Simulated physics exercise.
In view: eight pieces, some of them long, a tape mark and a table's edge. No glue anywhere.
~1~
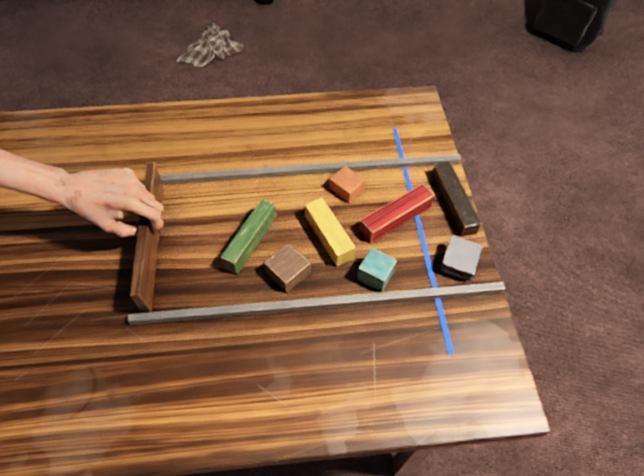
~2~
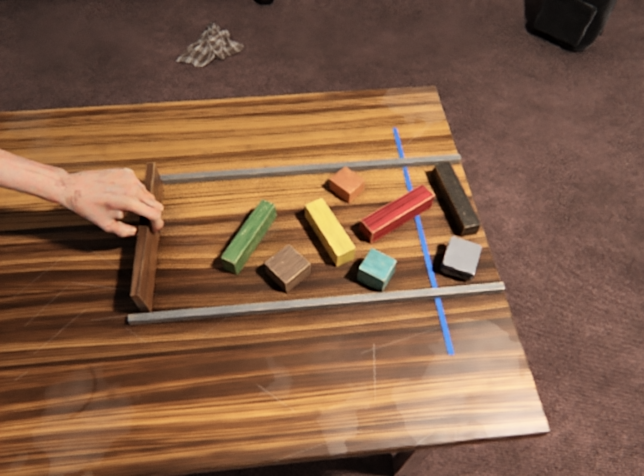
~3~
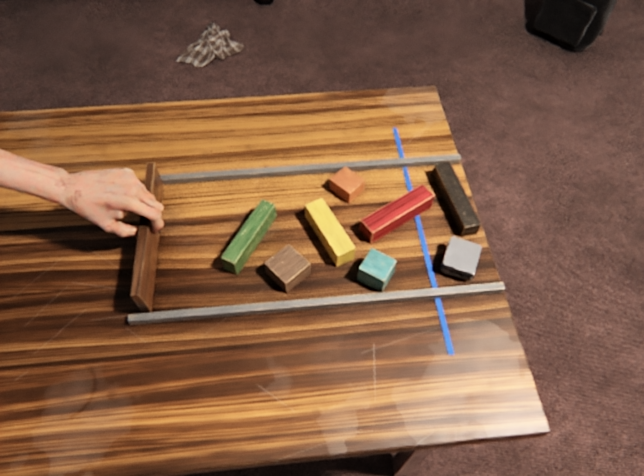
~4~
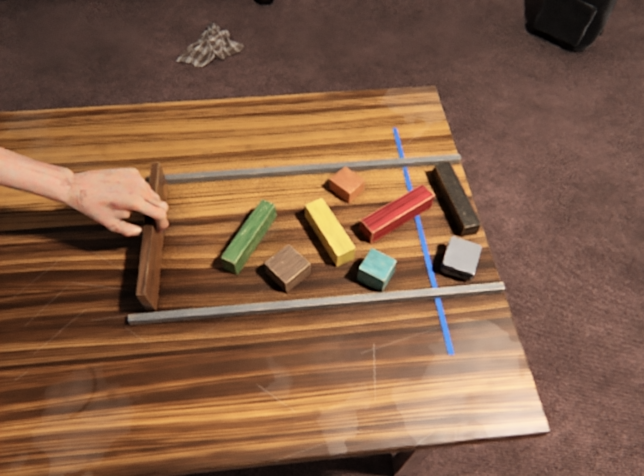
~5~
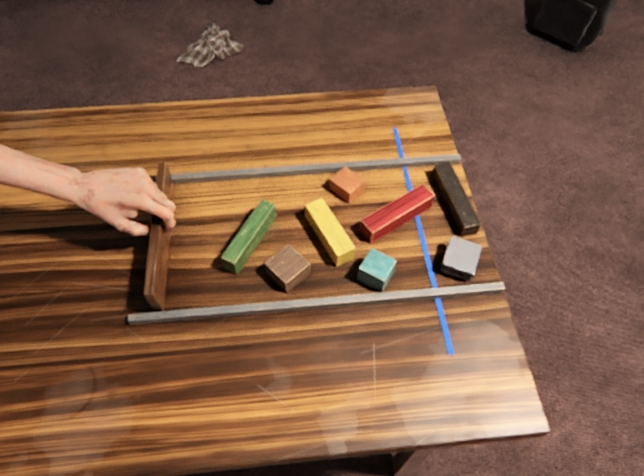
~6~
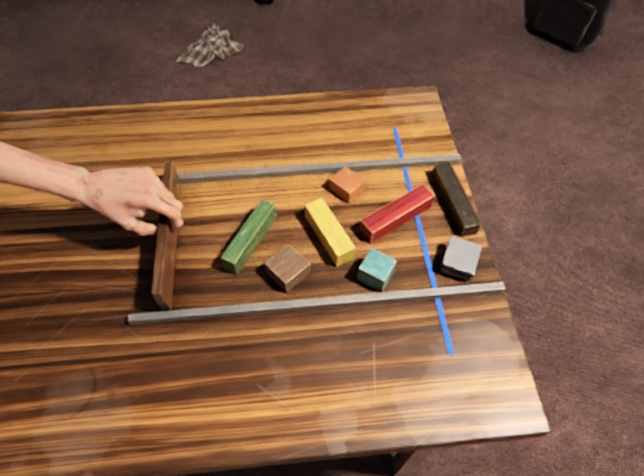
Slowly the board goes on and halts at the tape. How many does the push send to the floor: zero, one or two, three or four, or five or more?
As it turns out, the number that fall off is one or two.
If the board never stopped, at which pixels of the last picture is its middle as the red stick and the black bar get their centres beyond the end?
About (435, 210), and (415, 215) for the other.
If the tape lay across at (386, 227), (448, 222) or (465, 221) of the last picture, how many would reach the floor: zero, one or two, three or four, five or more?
One after another: None; three or four; at least five.
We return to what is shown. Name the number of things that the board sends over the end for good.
Exactly 2.
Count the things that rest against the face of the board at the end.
The number is 3.
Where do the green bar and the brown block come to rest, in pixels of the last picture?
First (428, 219), then (450, 271).
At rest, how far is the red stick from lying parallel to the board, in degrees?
Roughly 0° out of line.
Early on, none off yet; black bar at rest near (455, 198); grey case at rest near (460, 260); red stick at rest near (397, 213).
Finally, the number that fall off is one or two; lost, grey case and black bar.
